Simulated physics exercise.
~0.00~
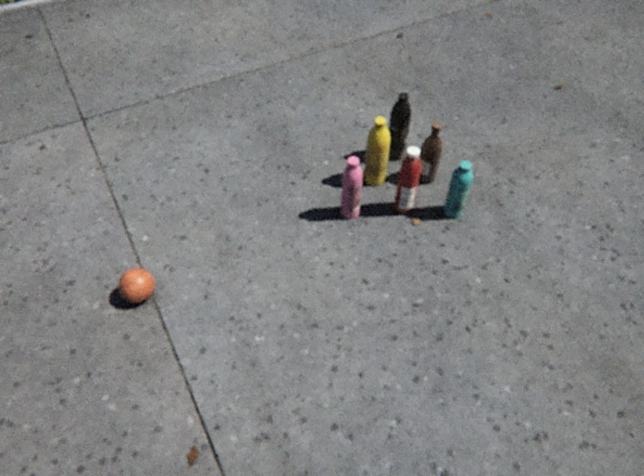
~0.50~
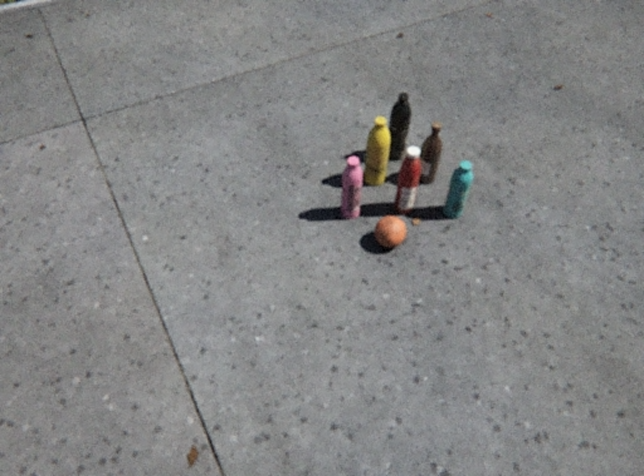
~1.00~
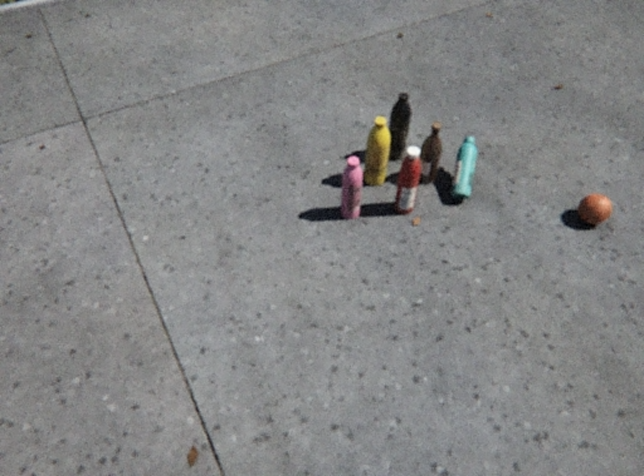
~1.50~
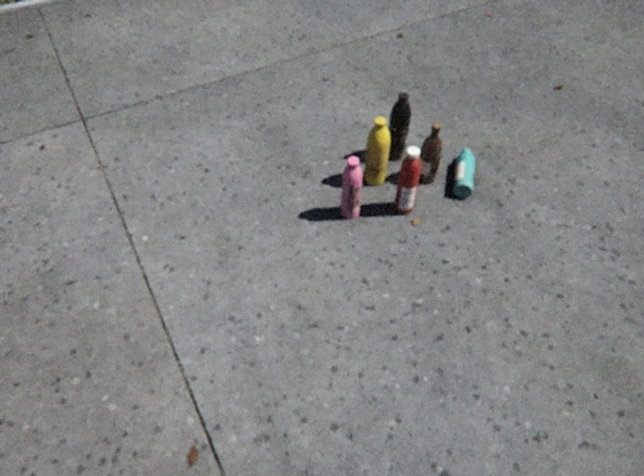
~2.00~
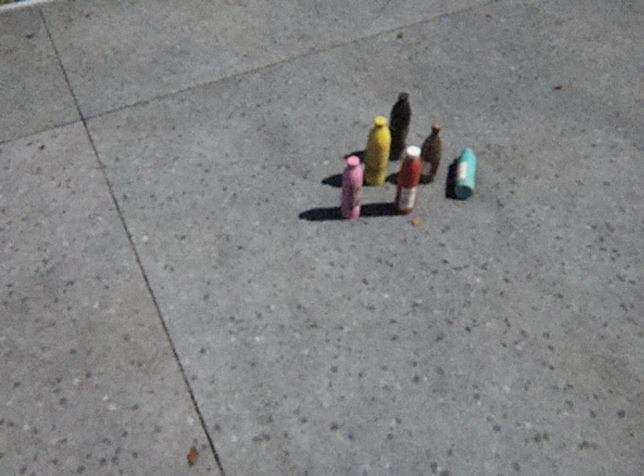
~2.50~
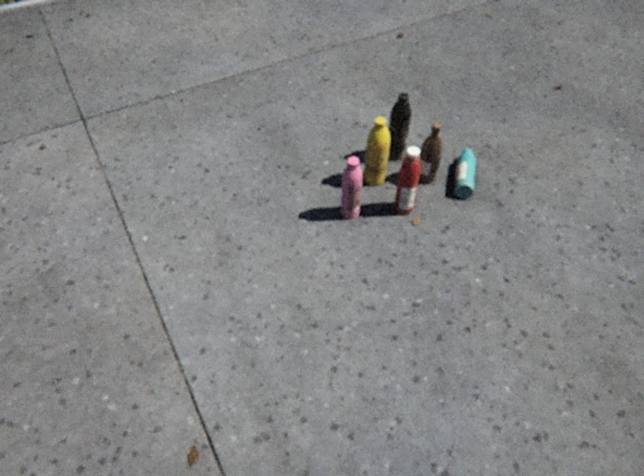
On sunlit pavement, an orange ball rolls right, toppling only the turquoise bottle among six.
